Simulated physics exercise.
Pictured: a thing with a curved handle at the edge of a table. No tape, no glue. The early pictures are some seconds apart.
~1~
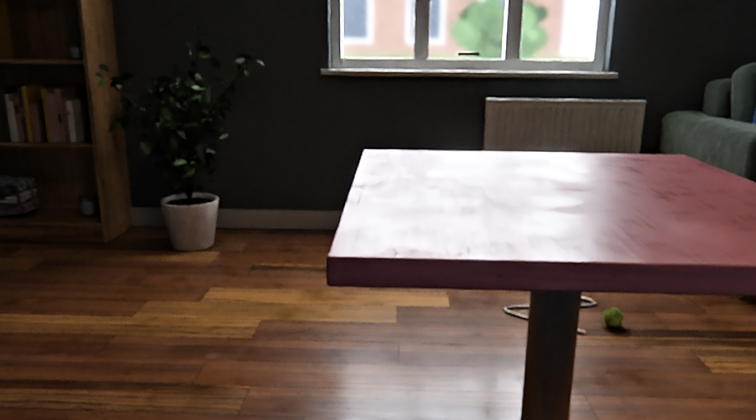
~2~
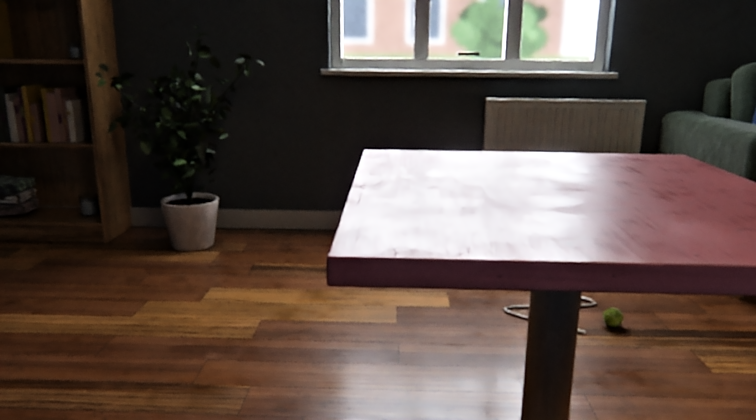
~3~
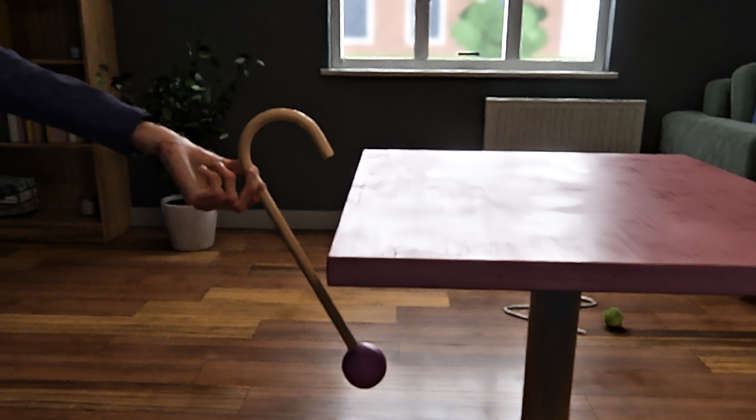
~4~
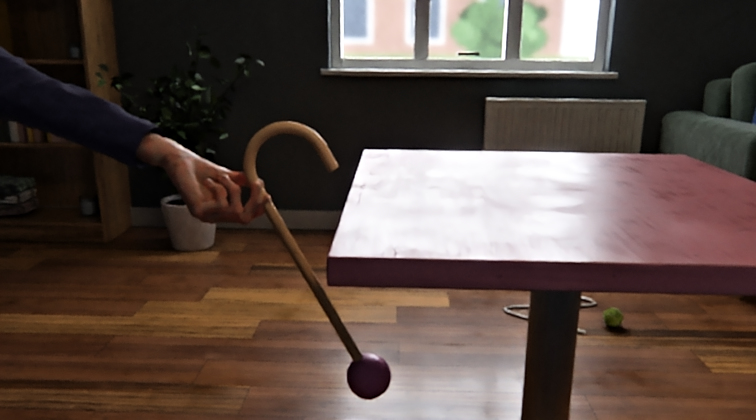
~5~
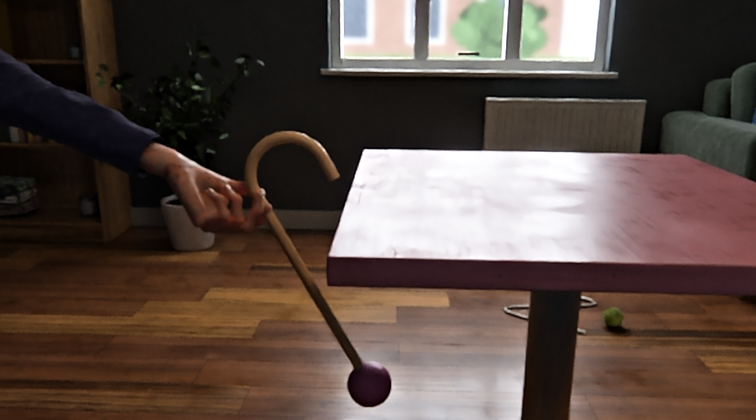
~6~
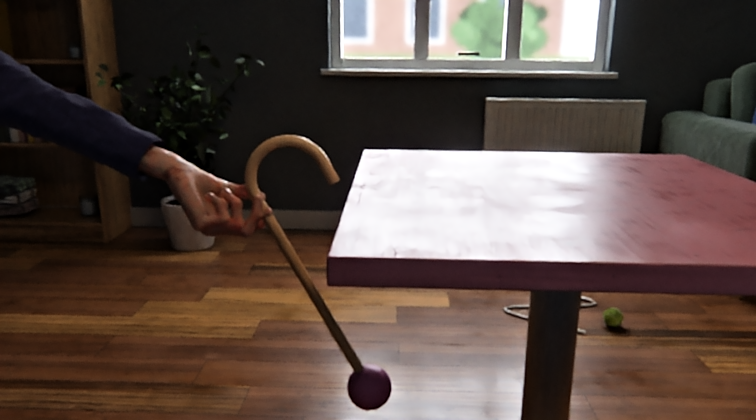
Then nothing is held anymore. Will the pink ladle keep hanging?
Ends up below.
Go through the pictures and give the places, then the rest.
In the first picture, table (564, 199).
In the second picture, table (564, 199).
In the third picture, still on the way; pink ladle (330, 251); table (564, 199).
In the fourth picture, still on the way; pink ladle (334, 263); table (564, 199).
In the fifth picture, still on the way; pink ladle (335, 272); table (564, 199).
In the sixth picture, in place, still held; pink ladle (335, 275); table (564, 199).
Then, 0.36 s past the last view, pink ladle come down.
Finally, the pink ladle slips off.
